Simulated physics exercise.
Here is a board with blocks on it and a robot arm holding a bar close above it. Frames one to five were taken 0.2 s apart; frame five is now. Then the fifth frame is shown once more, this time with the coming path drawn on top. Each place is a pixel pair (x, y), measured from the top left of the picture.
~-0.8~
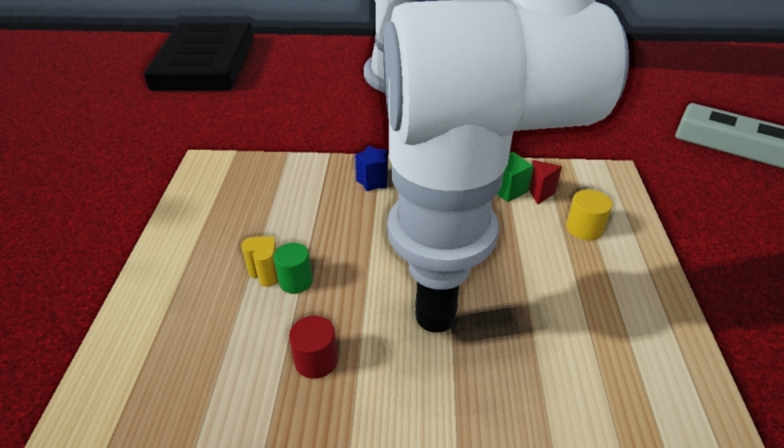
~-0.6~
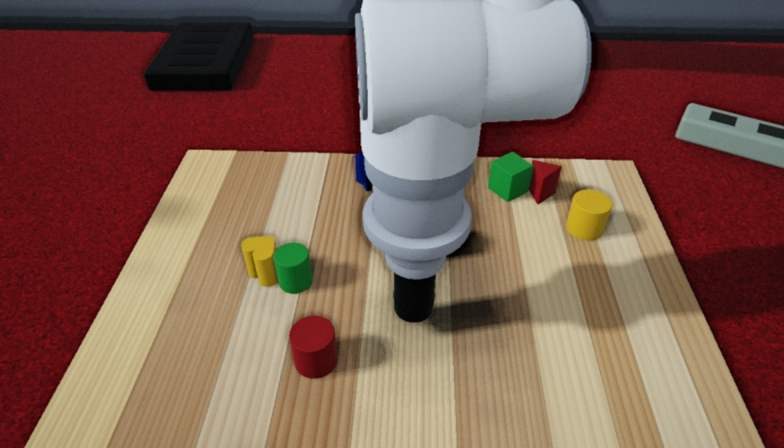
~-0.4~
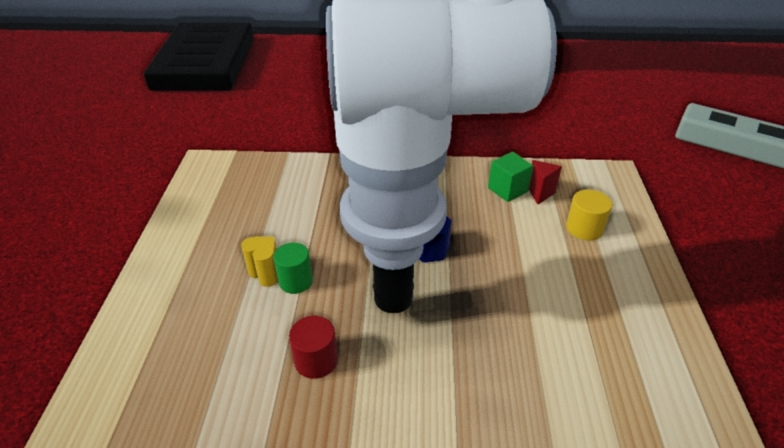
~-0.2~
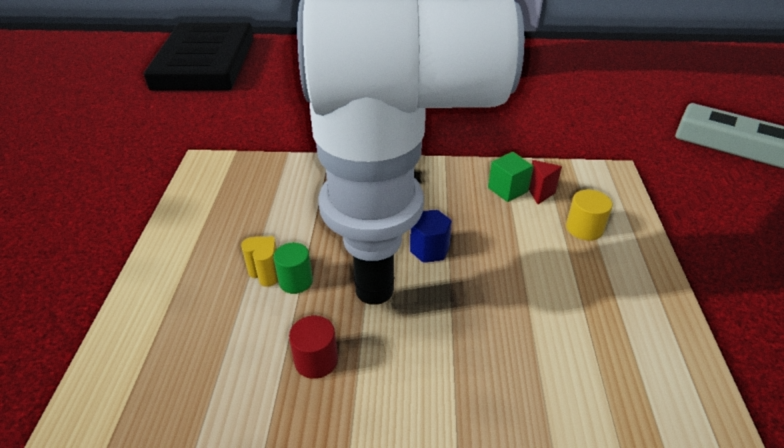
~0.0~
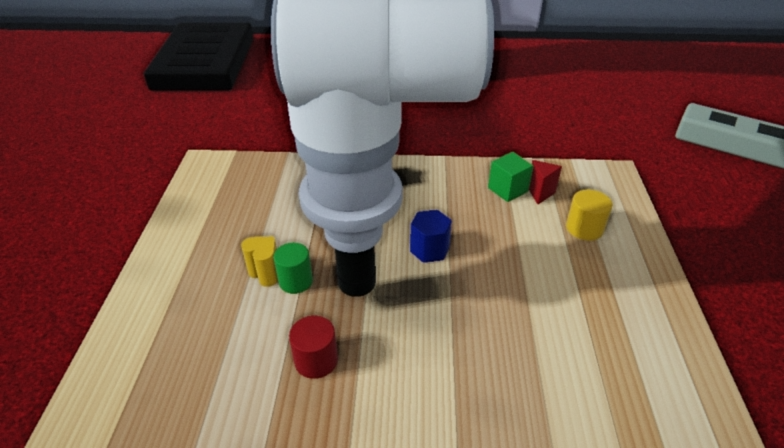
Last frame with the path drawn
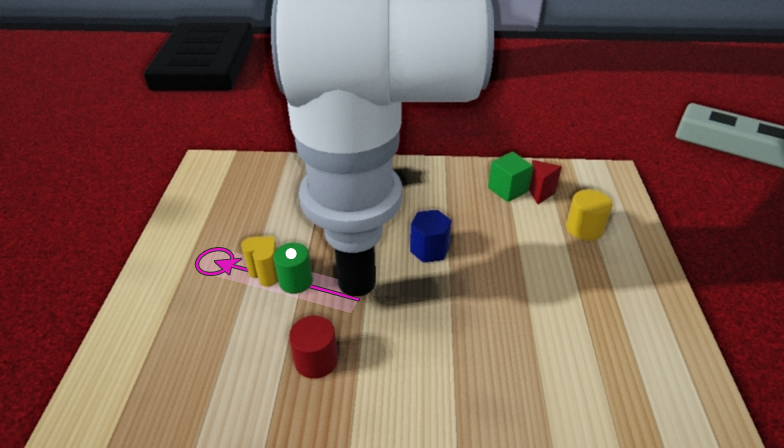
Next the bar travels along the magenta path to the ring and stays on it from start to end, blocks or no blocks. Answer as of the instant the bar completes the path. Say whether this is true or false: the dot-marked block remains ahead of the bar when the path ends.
Answer: True.
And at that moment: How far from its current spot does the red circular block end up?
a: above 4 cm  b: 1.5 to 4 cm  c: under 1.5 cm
Letter c.
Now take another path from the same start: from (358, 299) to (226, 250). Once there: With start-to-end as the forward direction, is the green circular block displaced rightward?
It seems not.
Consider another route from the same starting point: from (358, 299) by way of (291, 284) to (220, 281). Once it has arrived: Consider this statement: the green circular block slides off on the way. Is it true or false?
False.
The line goes from (358, 299) directly to (215, 261); the dot is on the green circular block.
On the path given first. One third of the way, bar (306, 270); yellow heart block (243, 242), turned 25° clockwise; green circular block (271, 251).
Two thirds of the way, bar (256, 257); yellow heart block (195, 231), turned 40° clockwise; green circular block (220, 240).
At the end, bar (210, 246); yellow heart block (151, 220), turned 30° clockwise; green circular block (175, 228); red circular block unmoved.
